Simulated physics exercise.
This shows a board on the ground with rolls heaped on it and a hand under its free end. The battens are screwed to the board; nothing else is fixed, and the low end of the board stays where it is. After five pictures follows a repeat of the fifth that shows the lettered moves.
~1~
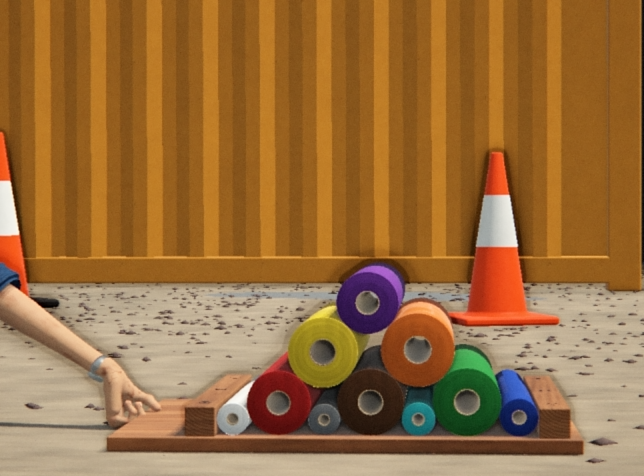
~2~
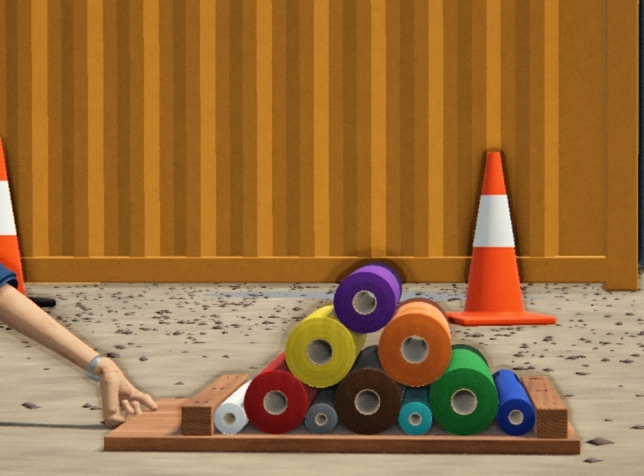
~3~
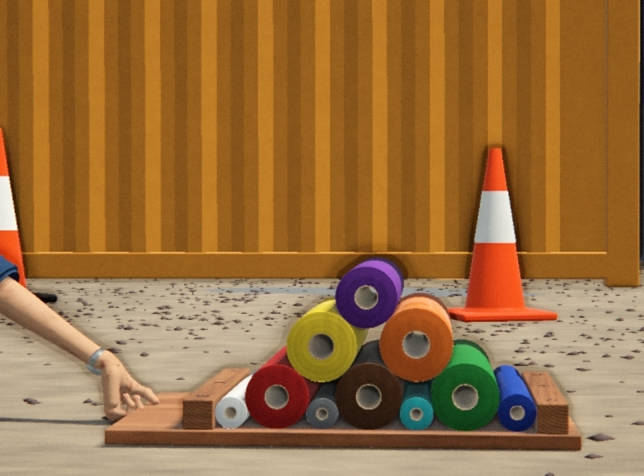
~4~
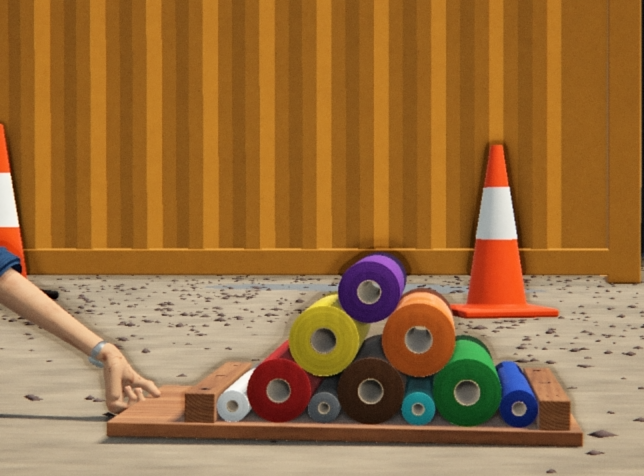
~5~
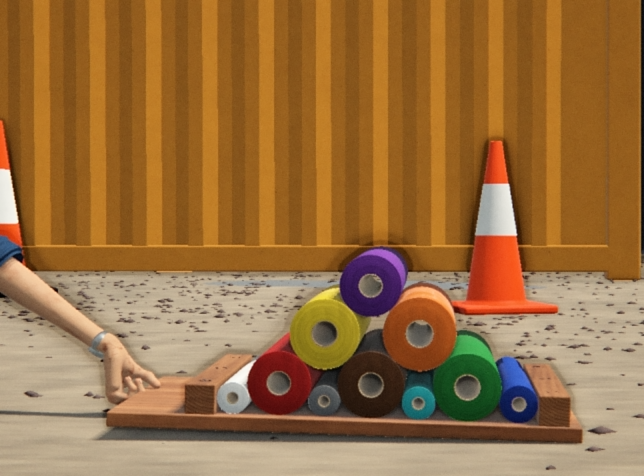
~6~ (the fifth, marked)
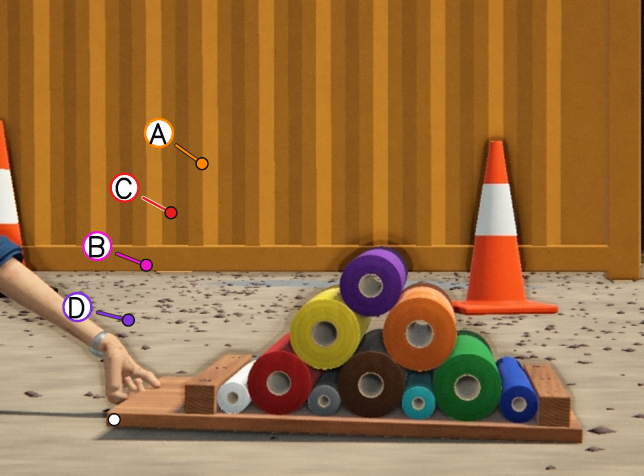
Gravel yard by an orange corrugated wall, a hand resting at the left end of a board stacked with coloured rolls, barely moving.
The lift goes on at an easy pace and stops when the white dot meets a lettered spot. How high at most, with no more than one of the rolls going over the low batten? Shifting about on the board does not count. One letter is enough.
The answer is mark A.
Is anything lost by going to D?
No.
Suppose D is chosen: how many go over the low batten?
At D the number is none.
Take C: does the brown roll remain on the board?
Yes.
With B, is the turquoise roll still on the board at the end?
Yes, with B.
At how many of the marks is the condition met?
The number is four.
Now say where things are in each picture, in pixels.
In the first picture, red roll (279, 403); grey roll (324, 420); brown roll (370, 402).
In the second picture, brown roll (367, 402); turquoise roll (415, 419).
In the third picture, board (350, 404); white roll (231, 412); red roll (277, 397); yellow roll (321, 346).
In the fourth picture, board (352, 399); white roll (233, 405); red roll (279, 391).
In the fifth picture, board (352, 393); white roll (233, 398); red roll (279, 383).
On the marked copy, A at (202, 164); B at (146, 265); C at (171, 213); D at (128, 320); the white dot at (114, 420).
Taking A. A third of the way, board at 20°.
Two thirds of the way, board at 35°.
When it is over, board at 35°, none over the low batten.
As for the rest, B none over the low batten; C none over the low batten; D none over the low batten.
